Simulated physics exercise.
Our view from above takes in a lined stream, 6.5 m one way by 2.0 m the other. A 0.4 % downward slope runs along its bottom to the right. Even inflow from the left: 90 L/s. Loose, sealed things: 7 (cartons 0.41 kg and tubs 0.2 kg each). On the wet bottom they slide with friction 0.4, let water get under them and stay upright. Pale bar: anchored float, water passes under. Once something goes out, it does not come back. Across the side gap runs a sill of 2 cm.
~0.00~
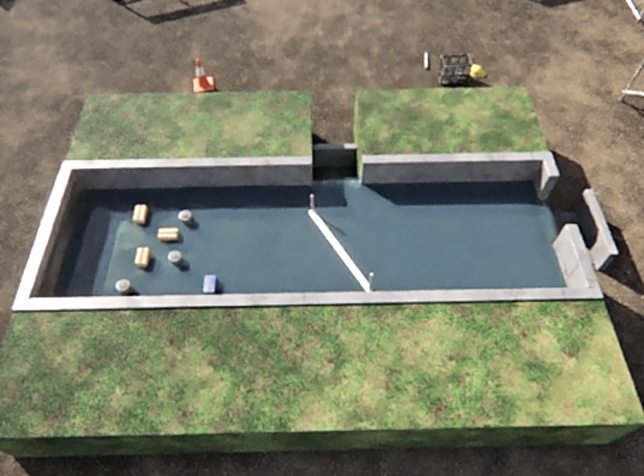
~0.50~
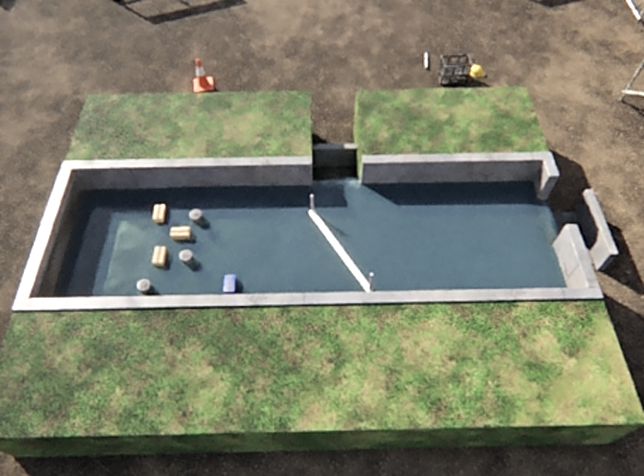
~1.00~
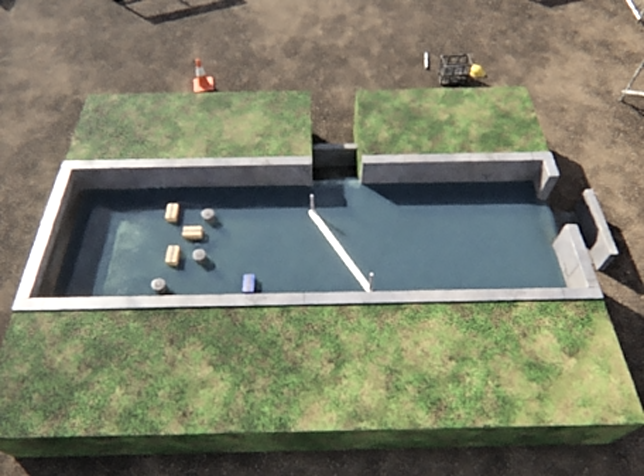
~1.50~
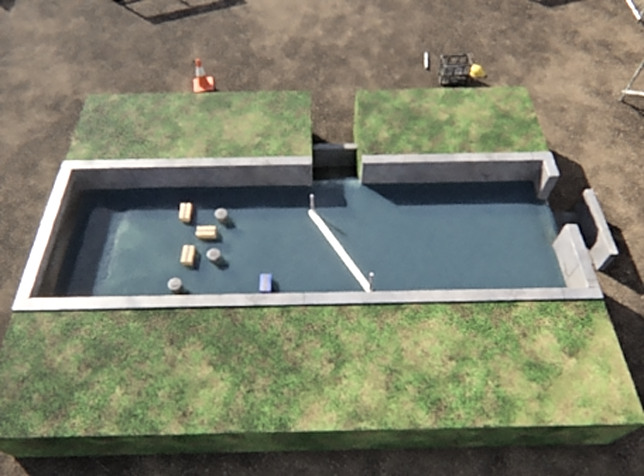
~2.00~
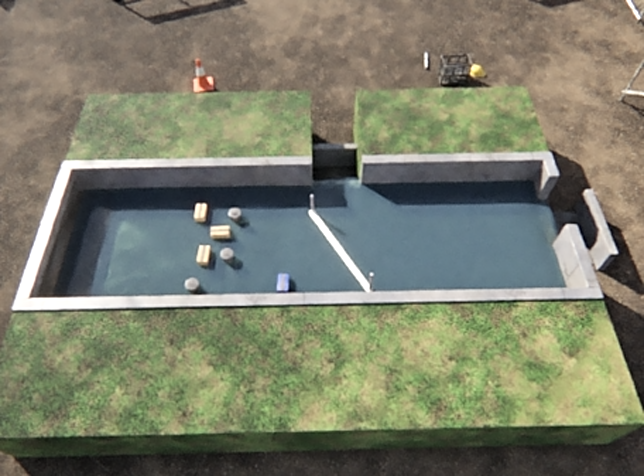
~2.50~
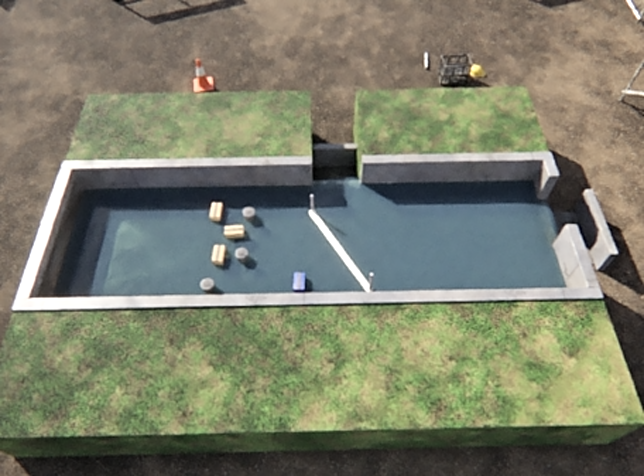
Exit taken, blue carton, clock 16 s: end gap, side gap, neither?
Exit: Neither one.
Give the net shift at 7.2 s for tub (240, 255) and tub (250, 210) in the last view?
Log: Item 1 at 200 cm, item 2 gone out.
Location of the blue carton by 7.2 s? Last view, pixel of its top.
Near (360, 287).
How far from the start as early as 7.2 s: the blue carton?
By then it has shifted roughly 200 cm.
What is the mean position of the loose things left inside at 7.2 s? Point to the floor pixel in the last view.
Around (338, 267).
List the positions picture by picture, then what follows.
The blue carton at (210, 284), afloat; about 1390 L in view; 0 of 7 have shifted, in the first frame.
The blue carton at (230, 283), afloat, 25 cm from its start; 10 cm deep round most things; 7 of 7 have shifted, in the second frame.
The blue carton at (249, 283), afloat, 49 cm from its start; 10 cm deep round most things; 7 of 7 have shifted, in the third frame.
The blue carton at (266, 282) floats, 70 cm from its start; 10 cm deep round most things; 7 of 7 have shifted, in the fourth frame.
The blue carton at (283, 282) floats, 92 cm from its start; about 1410 L in view; 7 of 7 have shifted, in the fifth frame.
The blue carton at (299, 281) floats, 112 cm from its start; 10 cm deep round most things; 7 of 7 have shifted, in the sixth frame.
After 3.5 s the blue carton is near (331, 279), 1.5 m from its start, afloat; 0 of 7 are out; 7 afloat.
After 7.2 s the blue carton is near (360, 287), 1.9 m from its start, afloat; 2 of 7 are out; 5 afloat.
After 12.0 s the blue carton is near (364, 292), 1.9 m from its start, afloat; 2 of 7 are out; 5 afloat.
After 16.0 s the blue carton is near (367, 295), 2.0 m from its start, afloat; 2 of 7 are out; 5 afloat.
